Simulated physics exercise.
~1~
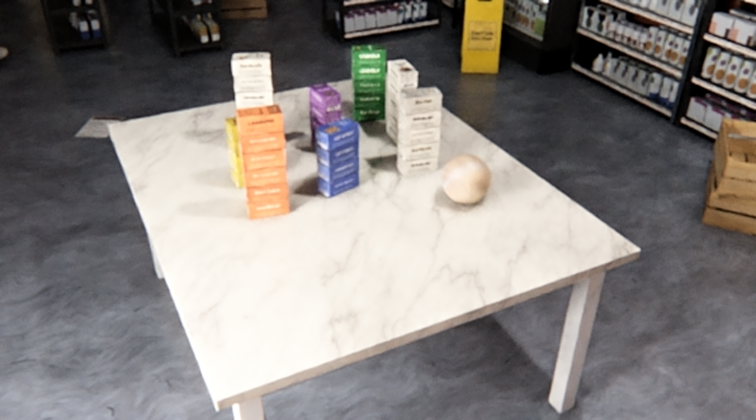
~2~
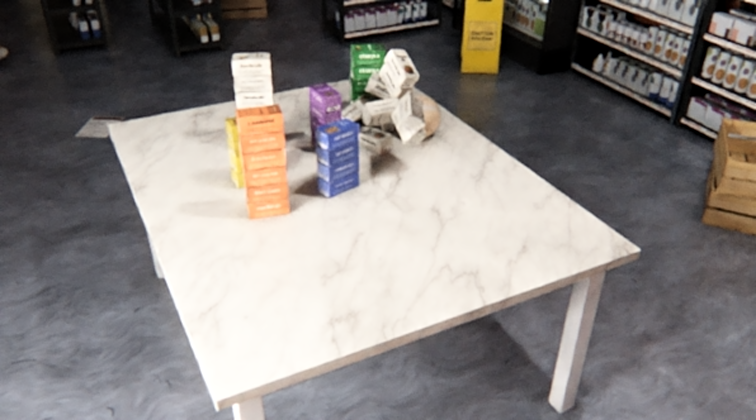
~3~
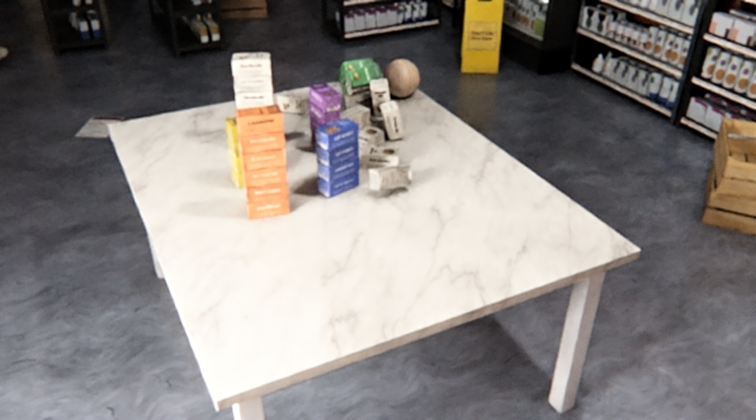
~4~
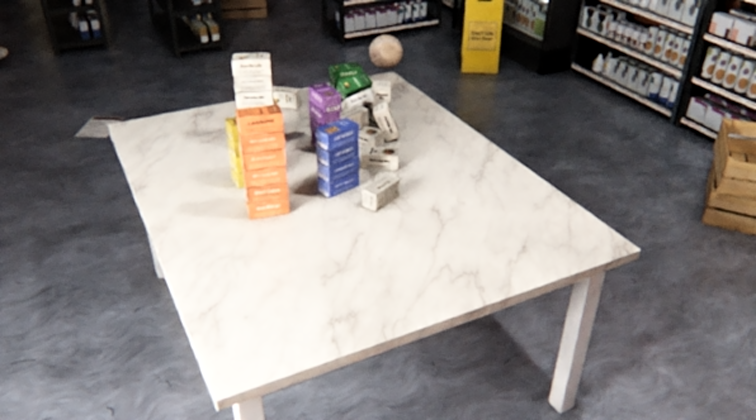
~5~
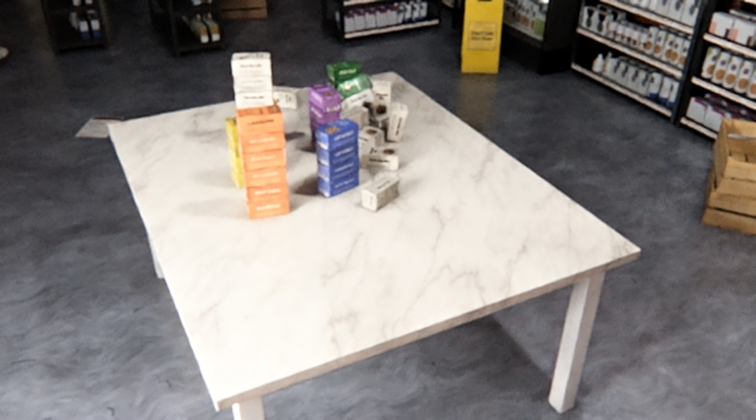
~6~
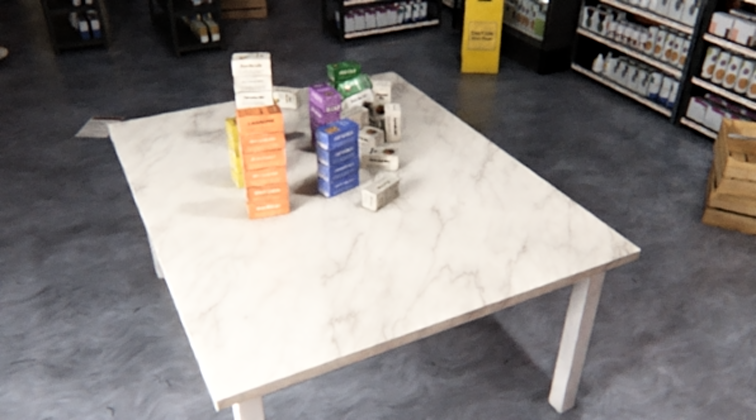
In a shop, a wooden ball rolled across a marble-topped table into the pale stacks of packets, toppling them and knocking the green stack crooked, then dropped off the far edge, leaving the blue, orange, purple and yellow stacks standing beside the scattered packets.
